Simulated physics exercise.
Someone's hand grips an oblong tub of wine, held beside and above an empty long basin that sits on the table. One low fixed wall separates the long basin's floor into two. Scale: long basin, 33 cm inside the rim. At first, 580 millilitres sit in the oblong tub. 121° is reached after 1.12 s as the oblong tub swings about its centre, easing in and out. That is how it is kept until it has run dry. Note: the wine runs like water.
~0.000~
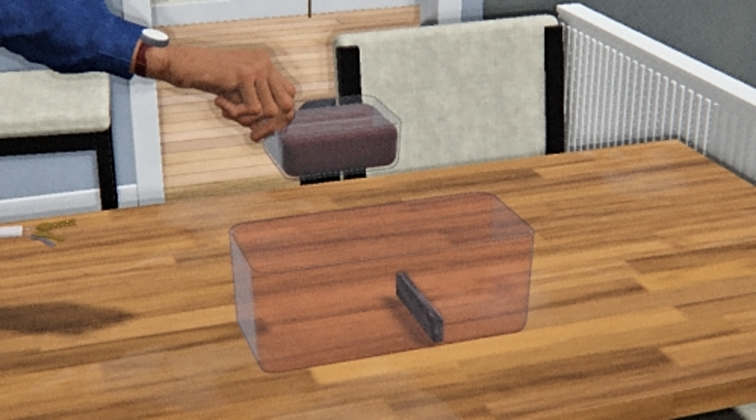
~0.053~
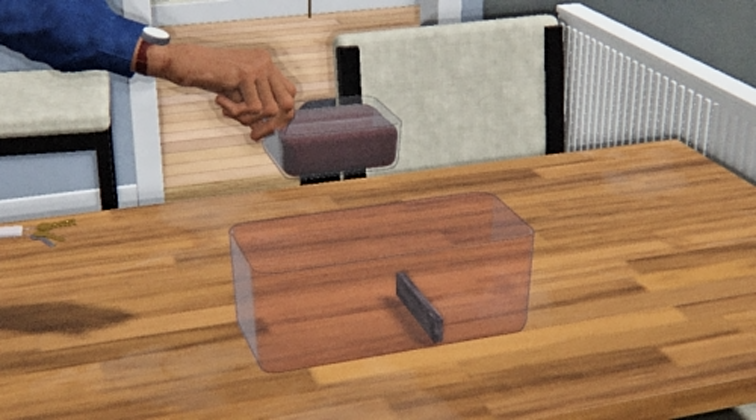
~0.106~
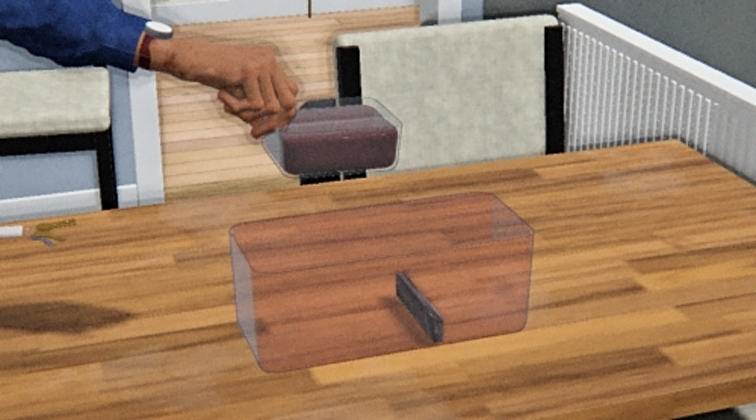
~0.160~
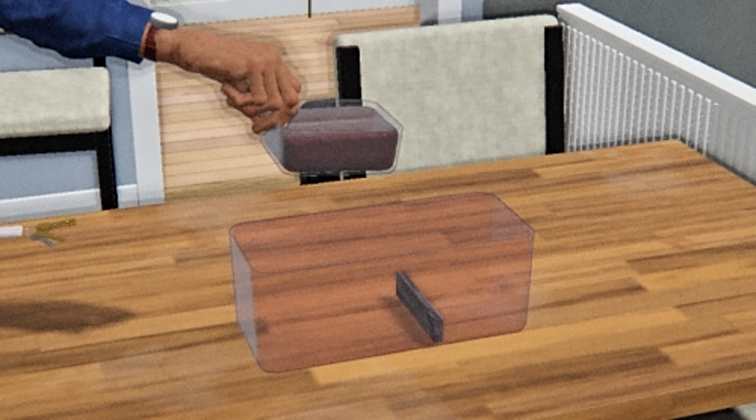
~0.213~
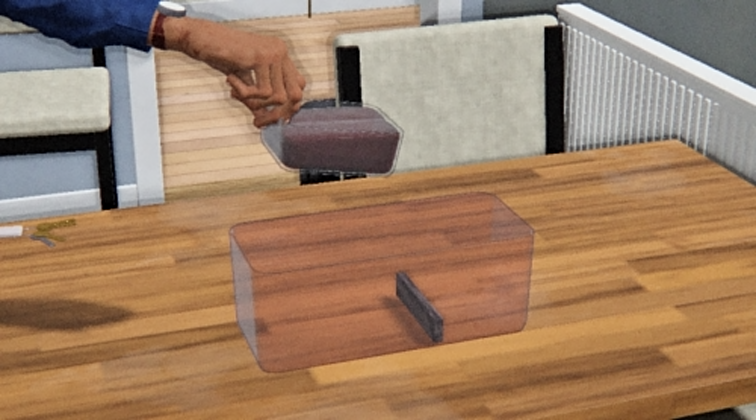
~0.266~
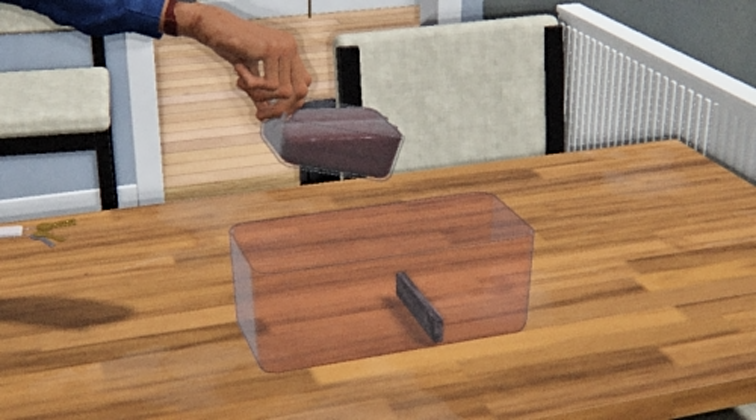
A hand slowly tilting a small clear tub of dark red liquid above a long transparent basin on a wooden table.
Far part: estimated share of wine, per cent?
63 per cent.
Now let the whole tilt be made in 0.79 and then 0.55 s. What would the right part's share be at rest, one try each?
55 per cent first, 45 per cent second.
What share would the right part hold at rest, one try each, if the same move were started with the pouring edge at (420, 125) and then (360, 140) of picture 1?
Roughly 70 per cent the first time and 30 per cent the second.
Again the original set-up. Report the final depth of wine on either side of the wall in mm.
The left side settles near 8 mm and the right side near 26 mm.
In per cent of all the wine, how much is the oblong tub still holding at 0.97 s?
Near 1 in a hundred.
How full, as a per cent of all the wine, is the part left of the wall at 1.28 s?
34 %.
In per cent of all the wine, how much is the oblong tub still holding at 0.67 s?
Some 16 % of it is still there.
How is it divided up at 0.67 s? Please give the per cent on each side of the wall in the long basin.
Around 2 on the left side and 46 on the right side.
Then, 0.67 s in, the tilt is 79° and 16 per cent is still to pour, 2 is left of the wall and 46 right of it.
Then, 0.97 s in, the tilt is 116° and 1 per cent is still to pour, 29 is left of the wall and 65 right of it.
Then, 1.28 s in, the tilt is 121° and 0 per cent is still to pour, 34 is left of the wall and 63 right of it.
Then, 1.62 s in, the tilt is 121° and 0 per cent is still to pour, 34 is left of the wall and 63 right of it.
Finally, 34 per cent lies left of the wall, 63 right of it and 3 outside.
